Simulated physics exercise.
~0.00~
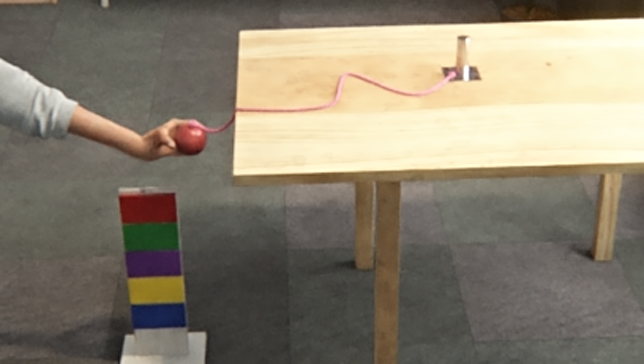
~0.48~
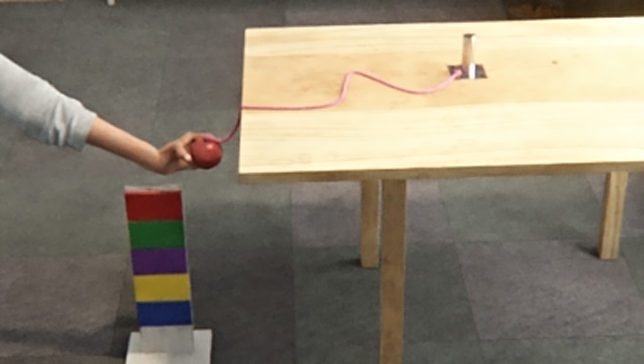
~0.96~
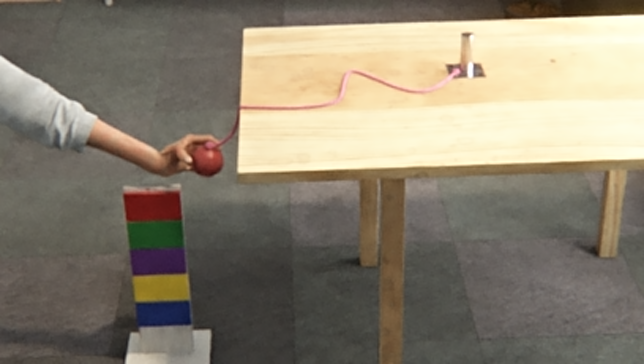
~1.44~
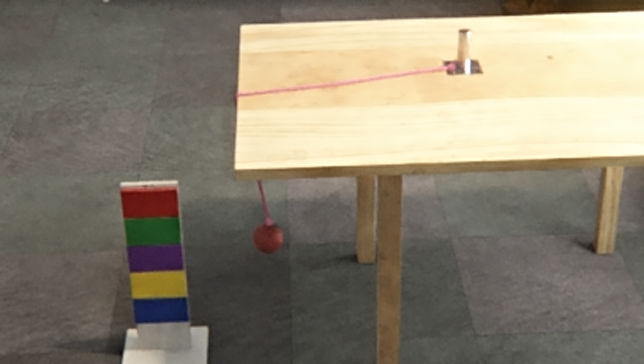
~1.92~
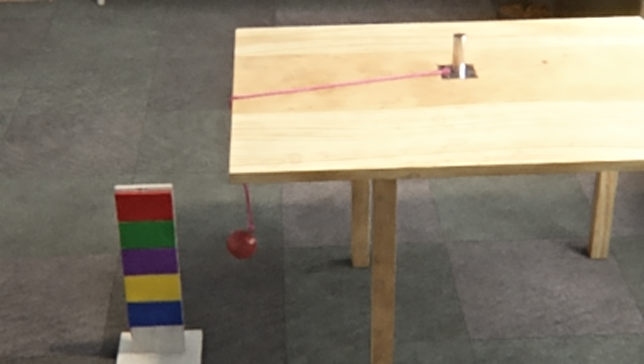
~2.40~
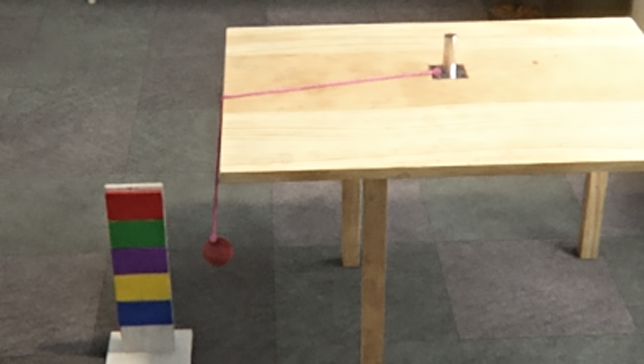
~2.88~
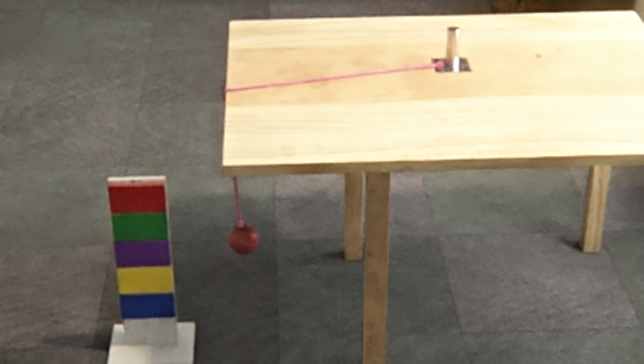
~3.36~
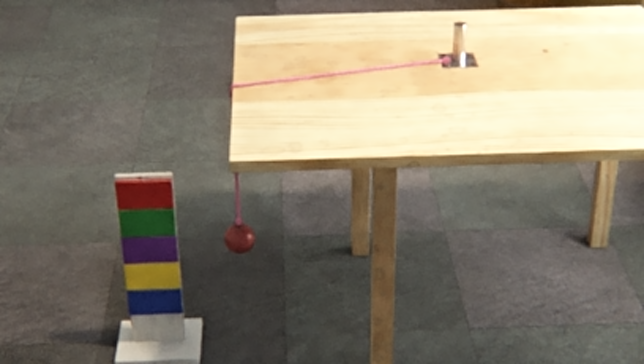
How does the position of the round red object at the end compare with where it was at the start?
At the start it is held in a hand beside the left edge of the tabletop, above the coloured bands. At the end it hangs from the cord, lower and a little to the right, below the tabletop and level with the purple band.
